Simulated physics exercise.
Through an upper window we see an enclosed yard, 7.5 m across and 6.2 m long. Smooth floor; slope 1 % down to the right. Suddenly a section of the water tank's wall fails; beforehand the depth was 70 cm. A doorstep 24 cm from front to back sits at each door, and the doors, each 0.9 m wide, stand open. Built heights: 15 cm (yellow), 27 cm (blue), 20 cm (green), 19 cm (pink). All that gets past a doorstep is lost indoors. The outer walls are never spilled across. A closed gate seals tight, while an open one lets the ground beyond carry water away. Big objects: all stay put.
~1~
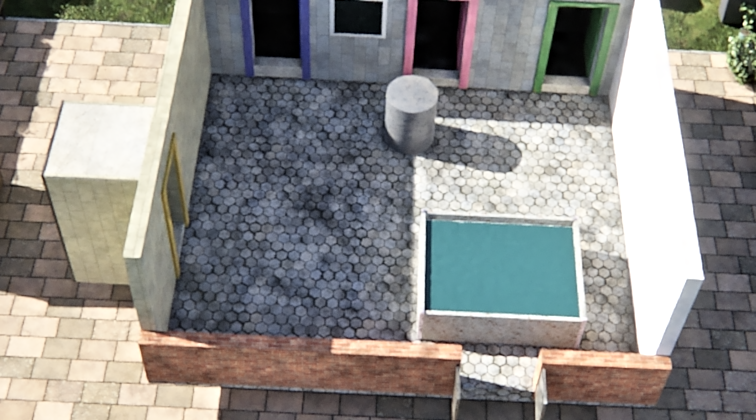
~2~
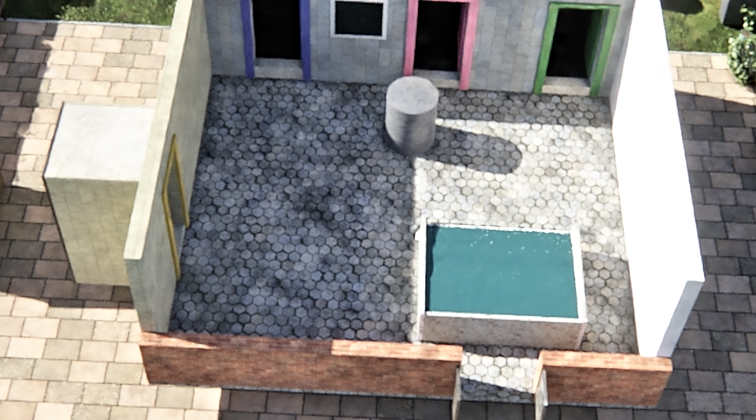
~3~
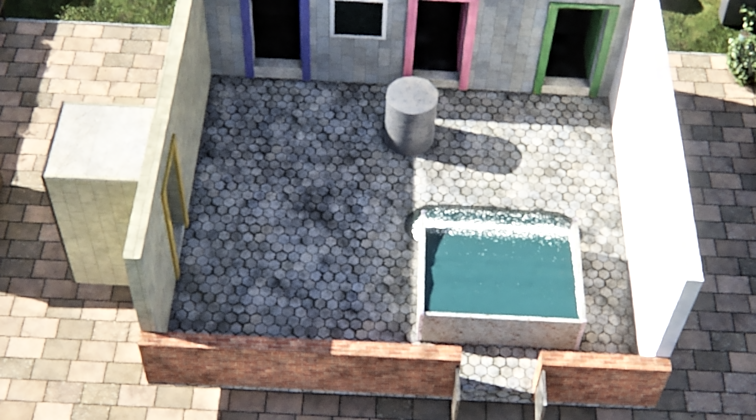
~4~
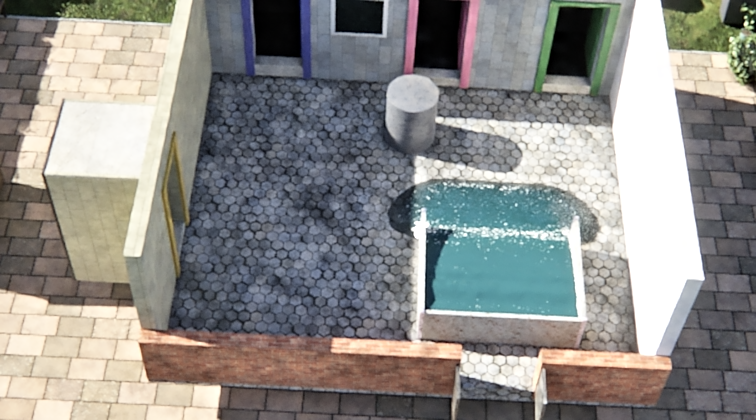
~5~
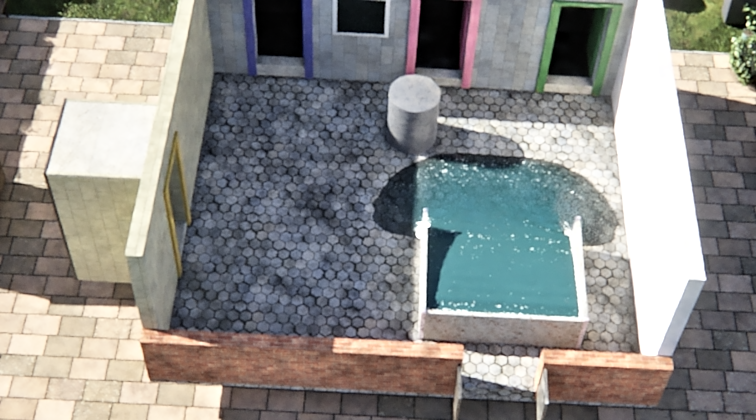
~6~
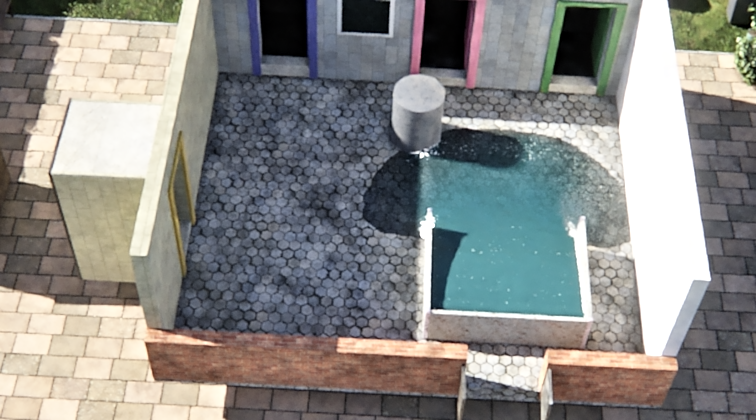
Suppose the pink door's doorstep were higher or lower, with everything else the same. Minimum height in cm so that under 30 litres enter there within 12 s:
26 cm.
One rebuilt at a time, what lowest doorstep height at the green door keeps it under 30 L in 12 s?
At green, roughly 32 cm.
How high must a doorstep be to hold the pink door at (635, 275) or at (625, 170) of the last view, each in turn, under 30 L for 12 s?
Around 7.0 and 16 cm respectively.
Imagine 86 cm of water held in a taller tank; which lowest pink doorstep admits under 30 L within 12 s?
It would take a step of about 34 cm.
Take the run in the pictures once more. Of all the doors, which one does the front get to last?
Coming last is the yellow one.
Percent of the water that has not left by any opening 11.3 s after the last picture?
I'd put it at about 90 per cent.
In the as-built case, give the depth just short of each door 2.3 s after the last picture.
In cm: Yellow 0, blue 11, green 35, pink 24.
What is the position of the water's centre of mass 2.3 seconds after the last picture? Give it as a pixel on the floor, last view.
Around (494, 166).
Then, 0.7 s after the last picture water covers 35 % of the floor, deepest (40 cm) near (506, 91); 16 cm at the pink door, 4 litres in over its 19 cm doorstep.
Then, 2.3 s after the last picture water covers 50 % of the floor, deepest (37 cm) near (601, 97); 24 cm at the pink door, 71 litres in over its 19 cm doorstep.
Then, 11.3 s after the last picture water covers 100 % of the floor, deepest (12 cm) near (423, 341); 6 cm at the pink door, 81 litres in over its 19 cm doorstep.
At the pink door as built, the water peaked near 29 cm, 1.5 s after the last picture.
Run again over the same 12 s with other heights there, 53 litres in over 22 cm, 14 litres over 29.5 cm. The limit of 30 litres is kept from about 26 cm up.
